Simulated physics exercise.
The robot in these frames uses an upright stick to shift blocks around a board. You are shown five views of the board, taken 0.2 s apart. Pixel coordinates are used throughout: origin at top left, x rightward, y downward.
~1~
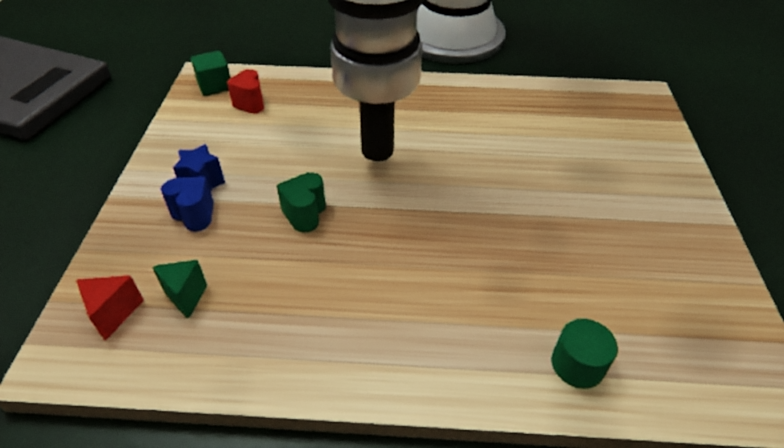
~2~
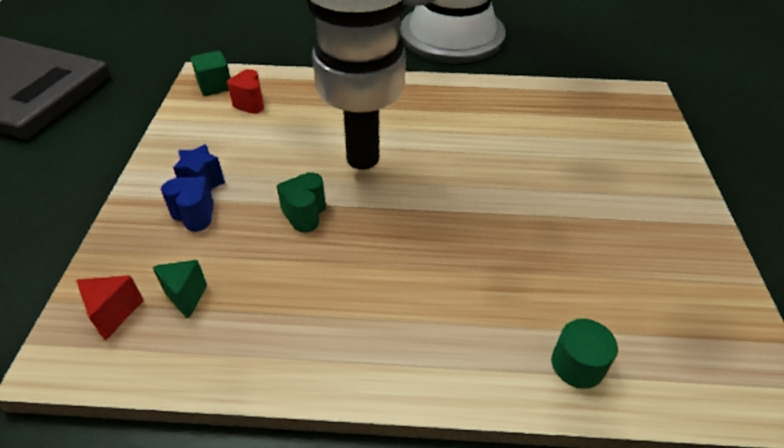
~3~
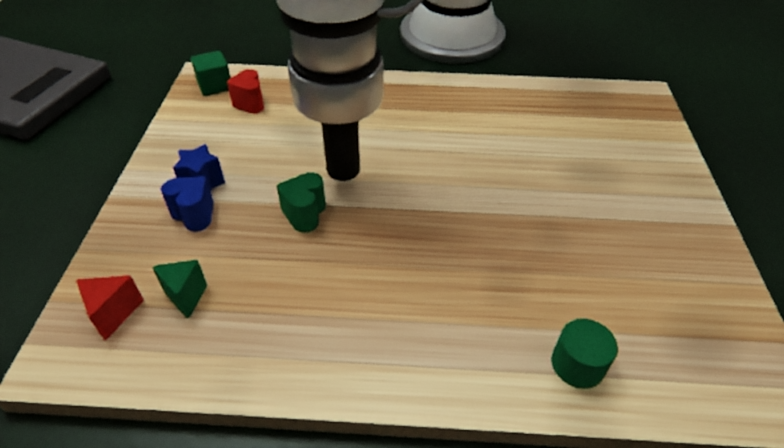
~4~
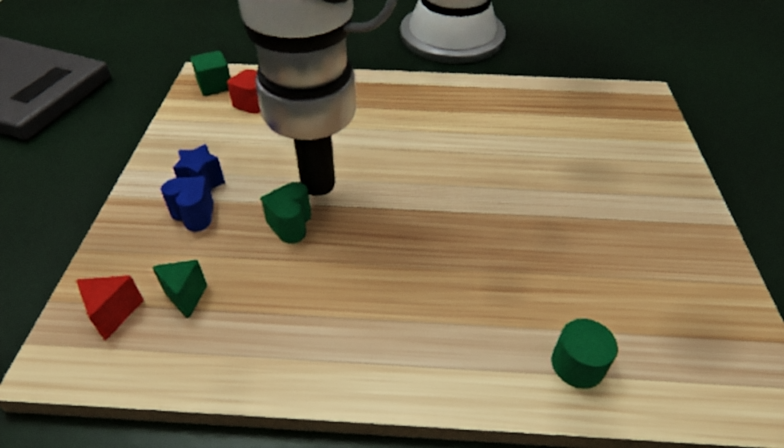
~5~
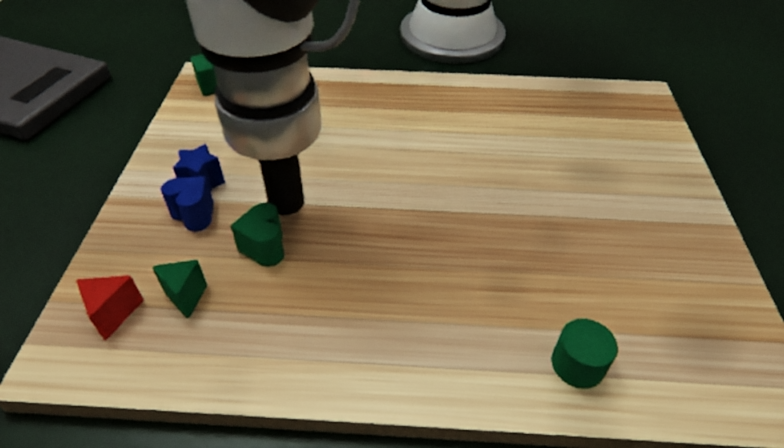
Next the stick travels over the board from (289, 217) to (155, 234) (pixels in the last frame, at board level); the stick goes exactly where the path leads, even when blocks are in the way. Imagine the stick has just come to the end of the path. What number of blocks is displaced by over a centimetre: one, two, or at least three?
There will be two blocks displaced.
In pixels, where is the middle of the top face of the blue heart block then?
It will end up at (146, 182).
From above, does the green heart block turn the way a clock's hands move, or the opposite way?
Spin direction: Counter-clockwise.
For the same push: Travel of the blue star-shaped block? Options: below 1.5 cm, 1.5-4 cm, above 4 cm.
It will move less than 1.5 cm.
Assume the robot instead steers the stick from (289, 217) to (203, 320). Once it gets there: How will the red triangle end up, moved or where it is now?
By the last moment of the path, the red triangle has stayed put.
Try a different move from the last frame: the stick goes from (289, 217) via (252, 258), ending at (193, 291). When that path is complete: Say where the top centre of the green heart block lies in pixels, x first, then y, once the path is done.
It should be at about (197, 297).
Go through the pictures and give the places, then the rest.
In the first frame, lower end of the stick at (378, 152), tops of blocks, blue heart block at (185, 189), blue star-shaped block at (194, 157), green heart block at (301, 188).
In the second frame, stick at (363, 160), blocks as before.
In the third frame, stick at (343, 171), blocks as before.
In the fourth frame, stick at (318, 186), green heart block at (286, 198).
In the fifth frame, stick at (287, 204), blue heart block at (185, 189), blue star-shaped block at (194, 157), green heart block at (258, 221).
On the path given first. One third of the way, stick at (241, 209); green heart block at (245, 229), turned 35° anticlockwise.
Two thirds of the way, stick at (194, 214); blue heart block at (166, 185), turned 35° clockwise; green heart block at (245, 229), turned 35° anticlockwise.
At the end, stick at (149, 220); blue heart block at (146, 182), turned 90° clockwise; blue star-shaped block not moved; green heart block at (245, 229), turned 35° anticlockwise.
